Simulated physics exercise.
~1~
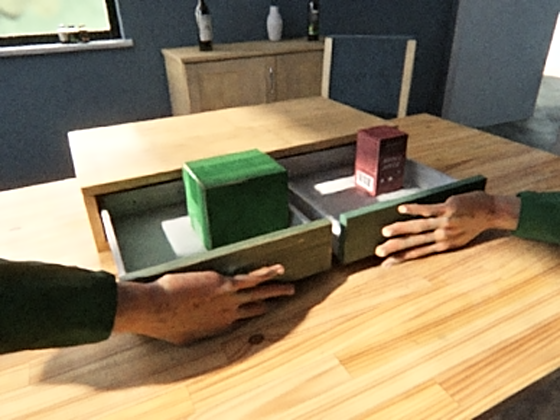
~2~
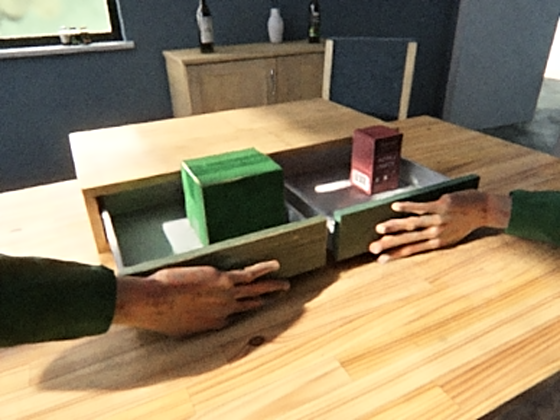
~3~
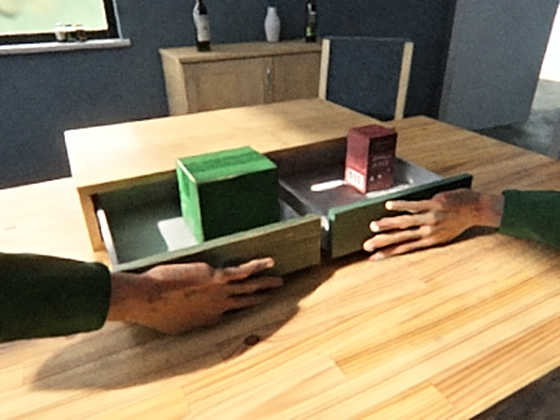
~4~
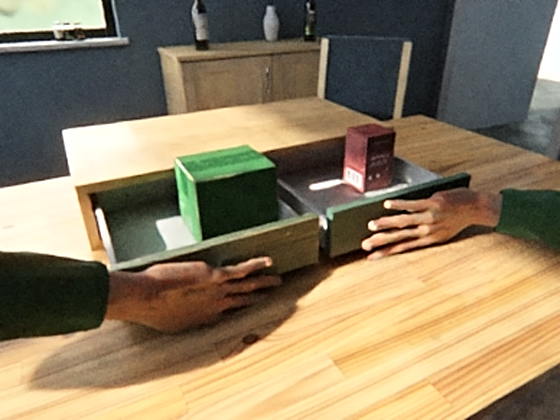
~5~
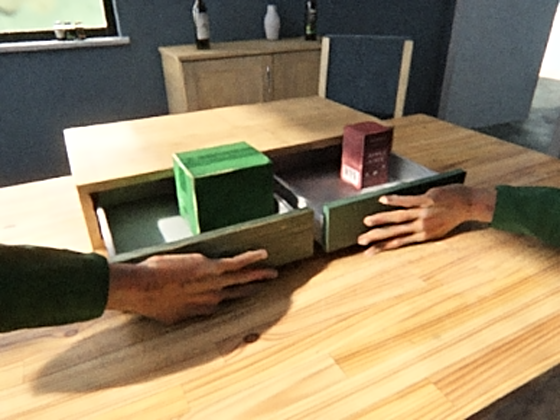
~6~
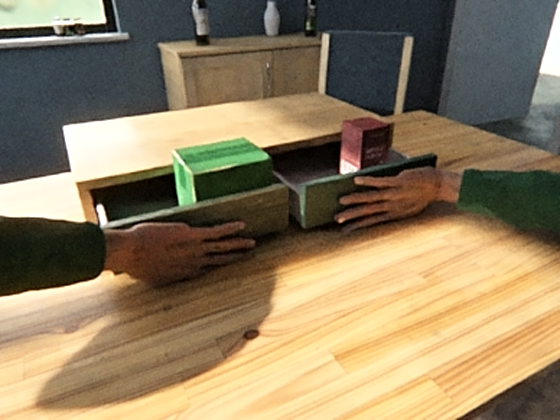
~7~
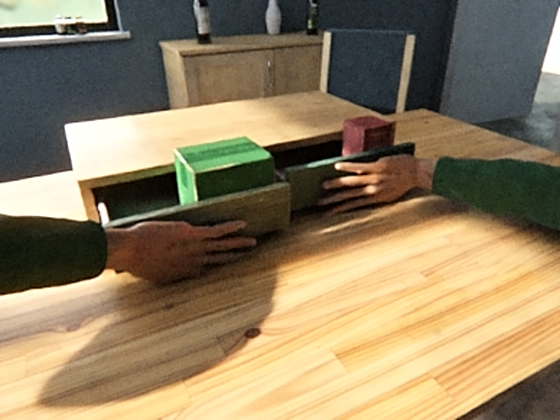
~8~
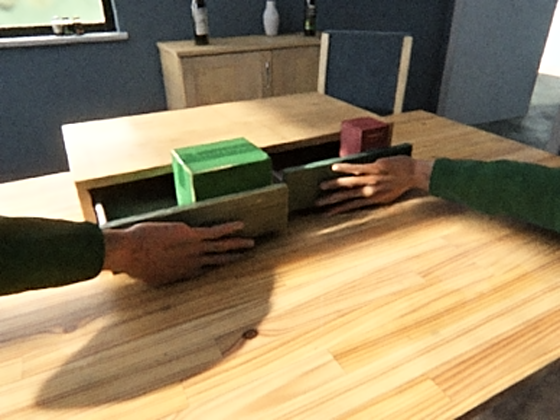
The clip shows two hands pushing a pair of open drawers in a wooden chest on a table, the left holding a green box and the right an upright red carton. Both drawers slide partway in, then stop, still partly open.
